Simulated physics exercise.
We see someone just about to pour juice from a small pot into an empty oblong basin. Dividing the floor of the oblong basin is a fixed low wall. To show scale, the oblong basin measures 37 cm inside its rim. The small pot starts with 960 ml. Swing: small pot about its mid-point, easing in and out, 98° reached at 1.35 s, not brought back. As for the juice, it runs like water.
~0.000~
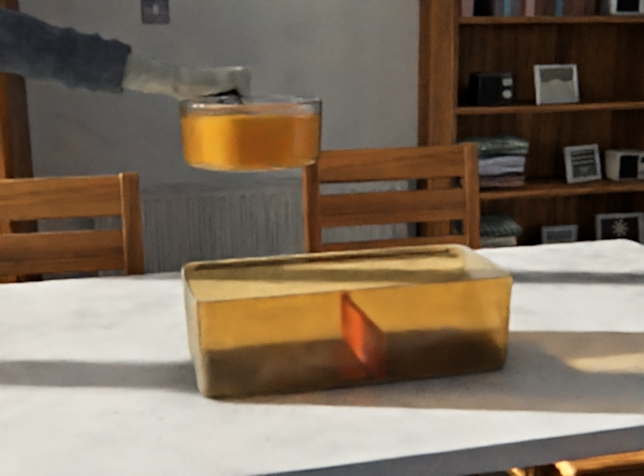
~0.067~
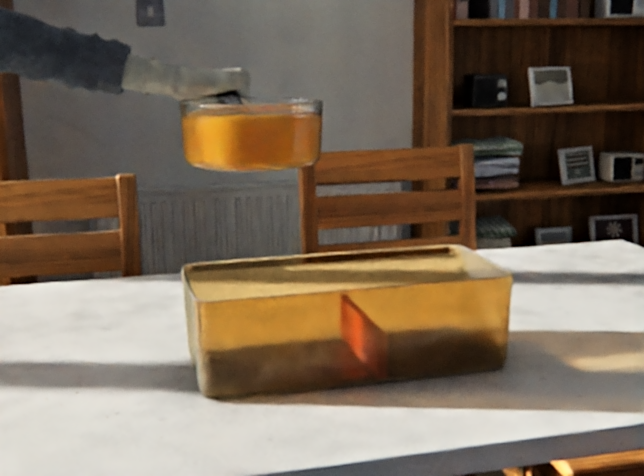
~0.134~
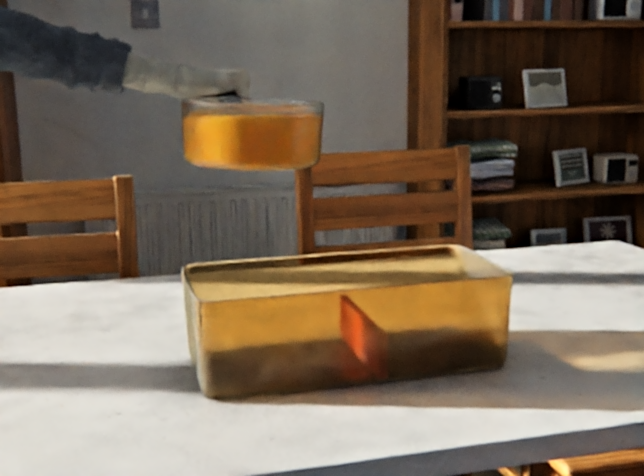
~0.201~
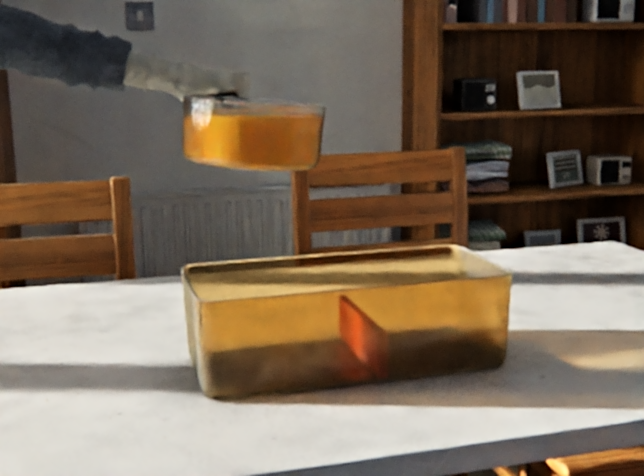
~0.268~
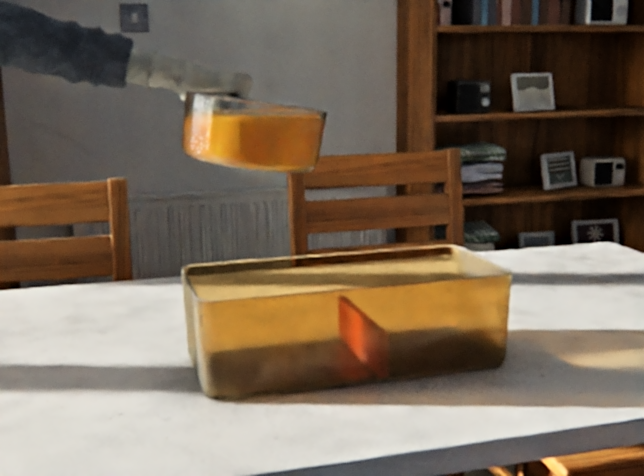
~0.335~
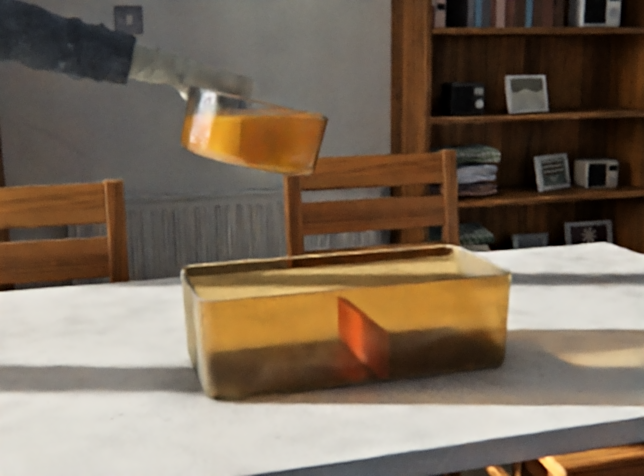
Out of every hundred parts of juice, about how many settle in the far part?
About 70 out of 100.
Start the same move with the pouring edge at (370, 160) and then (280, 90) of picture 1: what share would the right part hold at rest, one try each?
The first try gives around 95 percent, the second around 35 percent.
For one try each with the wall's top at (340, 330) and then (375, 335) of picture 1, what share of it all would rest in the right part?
80 in a hundred, followed by 55 in a hundred.
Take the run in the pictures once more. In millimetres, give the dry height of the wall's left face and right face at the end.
About 44 mm left, about 26 mm right.
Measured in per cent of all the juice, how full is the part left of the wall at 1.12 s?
12 %.
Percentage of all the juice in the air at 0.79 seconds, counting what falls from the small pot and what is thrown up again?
Close to 34 in a hundred.
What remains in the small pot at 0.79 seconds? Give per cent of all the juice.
About 46 percent.
Then, 0.79 s in, the tilt is 62° and 47 per cent is still to pour, 2 is left of the wall and 16 right of it.
Then, 1.12 s in, the tilt is 91° and 10 per cent is still to pour, 12 is left of the wall and 69 right of it.
Then, 1.47 s in, the tilt is 98° and 1 per cent is still to pour, 27 is left of the wall and 70 right of it.
Then, 1.85 s in, the tilt is 98° and 0 per cent is still to pour, 29 is left of the wall and 70 right of it.
Finally, 29 per cent lies left of the wall, 70 right of it and 1 outside.
